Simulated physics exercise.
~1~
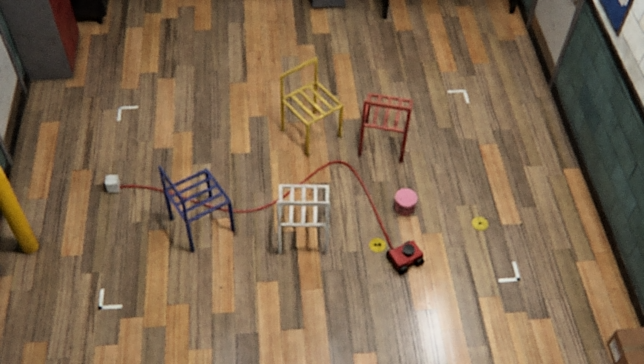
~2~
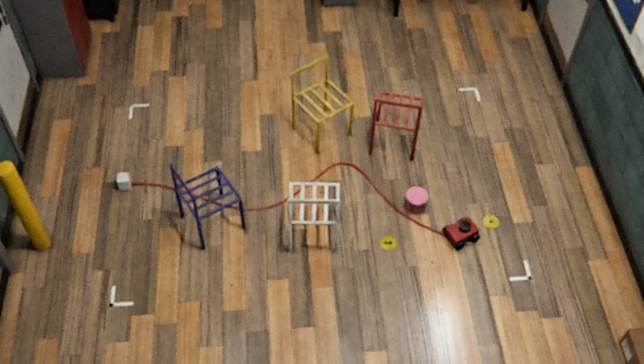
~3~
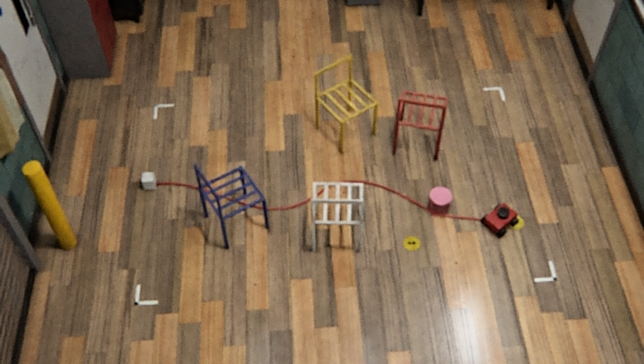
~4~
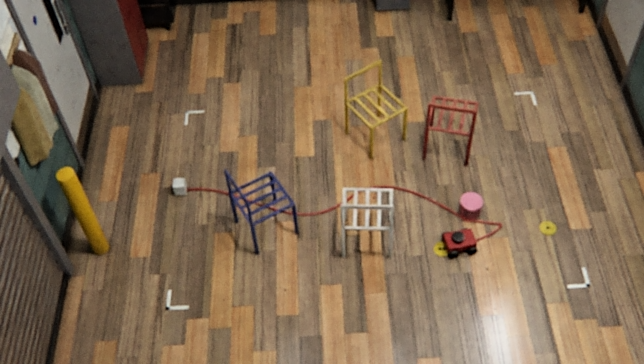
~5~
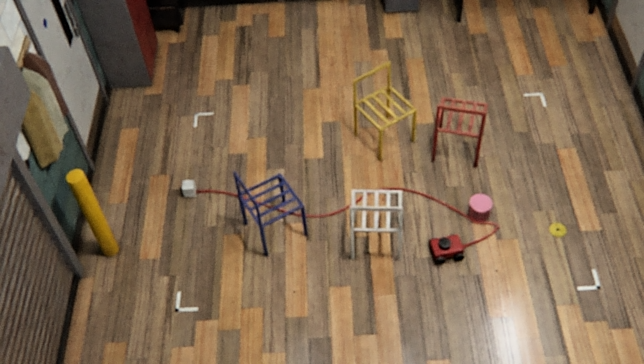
The footage shows a small red cart trailing a red cord from a white block past blue, white, yellow and red chairs and a pink bucket; it moves right to a yellow mark, then turns back left below the bucket, ending near the white chair with the cord still attached.
